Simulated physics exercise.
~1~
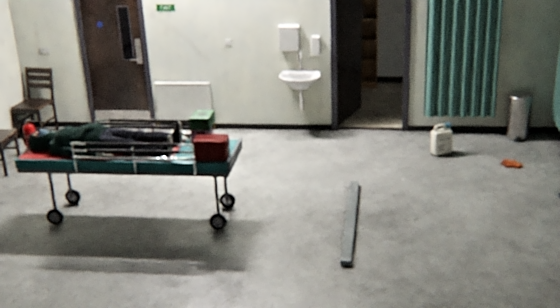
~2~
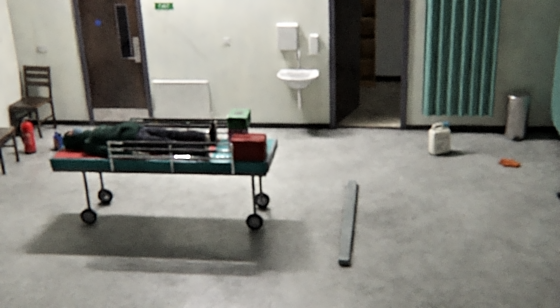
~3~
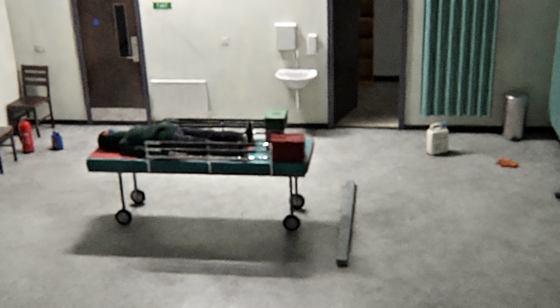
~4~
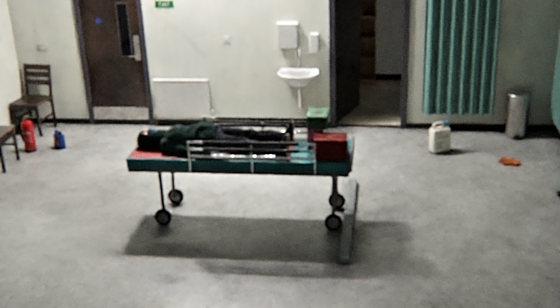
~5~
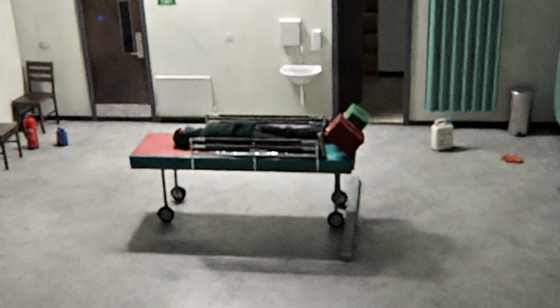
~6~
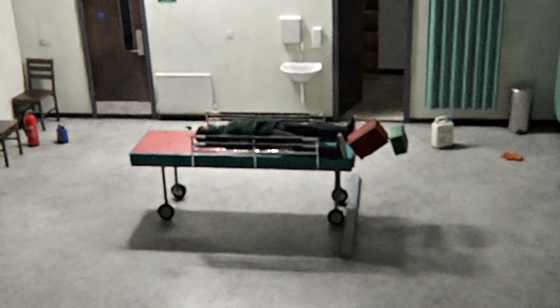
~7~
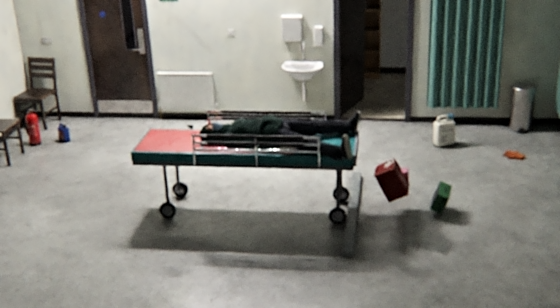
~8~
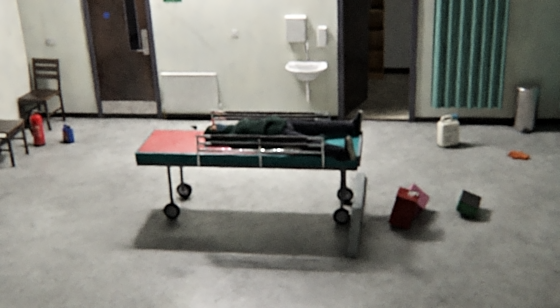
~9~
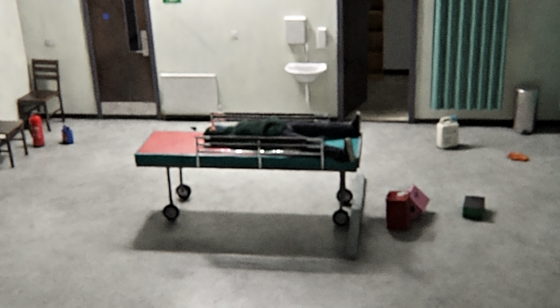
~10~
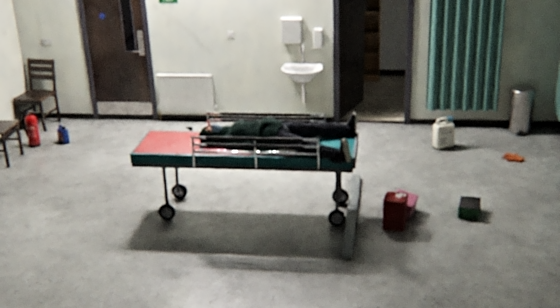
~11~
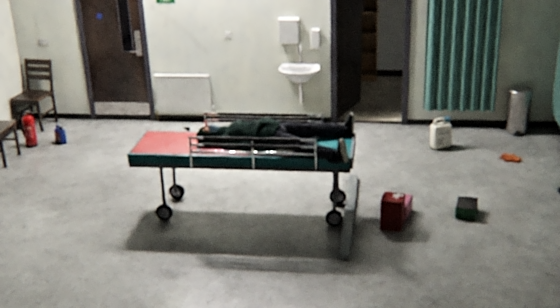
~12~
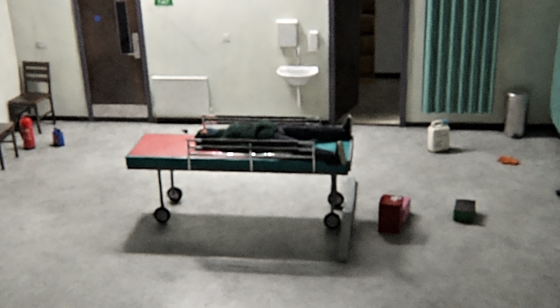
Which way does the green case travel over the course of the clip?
It travels to the right, riding along on the trolley and then tumbling off the right-hand end onto the floor.
